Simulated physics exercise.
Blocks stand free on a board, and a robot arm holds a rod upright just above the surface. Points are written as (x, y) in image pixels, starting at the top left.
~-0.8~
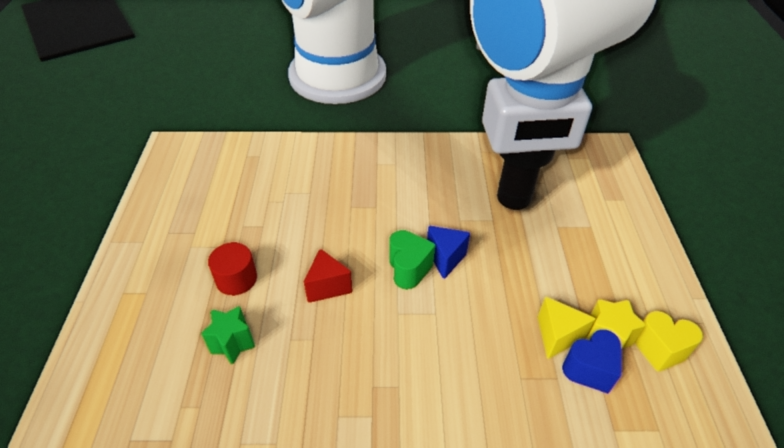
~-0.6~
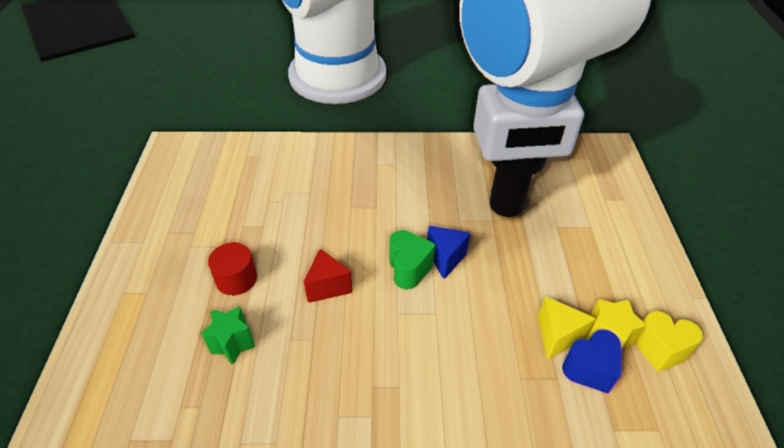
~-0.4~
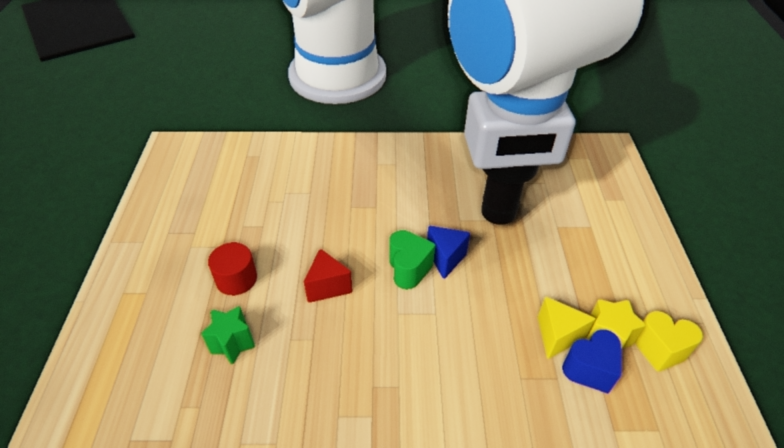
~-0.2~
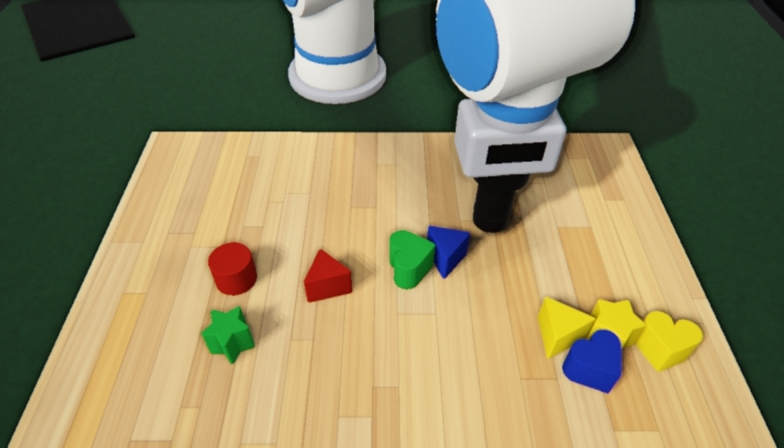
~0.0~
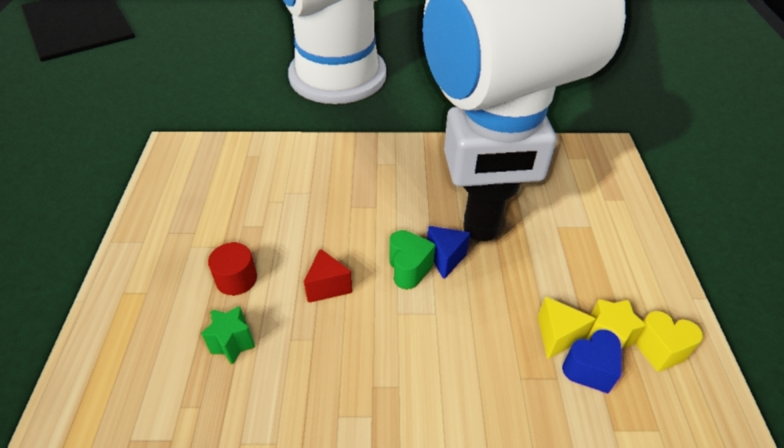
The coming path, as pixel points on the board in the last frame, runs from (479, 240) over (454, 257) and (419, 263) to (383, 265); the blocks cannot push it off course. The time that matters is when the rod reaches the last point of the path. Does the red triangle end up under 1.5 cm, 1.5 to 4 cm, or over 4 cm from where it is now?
The answer will be the short band, under 1.5 cm.
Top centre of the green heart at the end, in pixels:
So, by the moment the path ends, you'll find the top centre of the green heart at (356, 267).
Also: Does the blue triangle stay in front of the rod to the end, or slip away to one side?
My guess is it ends up beside or behind the rod.
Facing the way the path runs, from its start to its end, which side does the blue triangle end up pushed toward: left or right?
It will end up to the left.
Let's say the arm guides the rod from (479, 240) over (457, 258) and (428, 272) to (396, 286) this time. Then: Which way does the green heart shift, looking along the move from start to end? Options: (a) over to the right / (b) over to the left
a: Over to the right.
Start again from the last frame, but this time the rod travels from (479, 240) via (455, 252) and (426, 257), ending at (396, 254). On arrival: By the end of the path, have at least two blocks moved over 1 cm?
Yes, that is how it ends up.
On the path given first. One third of the way, rod (455, 247); green heart (396, 251), turned 25° clockwise; blue triangle (435, 255), turned 25° clockwise.
Two thirds of the way, rod (419, 253); green heart (382, 257), turned 60° clockwise; blue triangle (418, 271), turned 15° clockwise.
At the end, rod (383, 255); red triangle (320, 273), turned 40° clockwise; green heart (356, 267), turned 15° clockwise; blue triangle (415, 273).
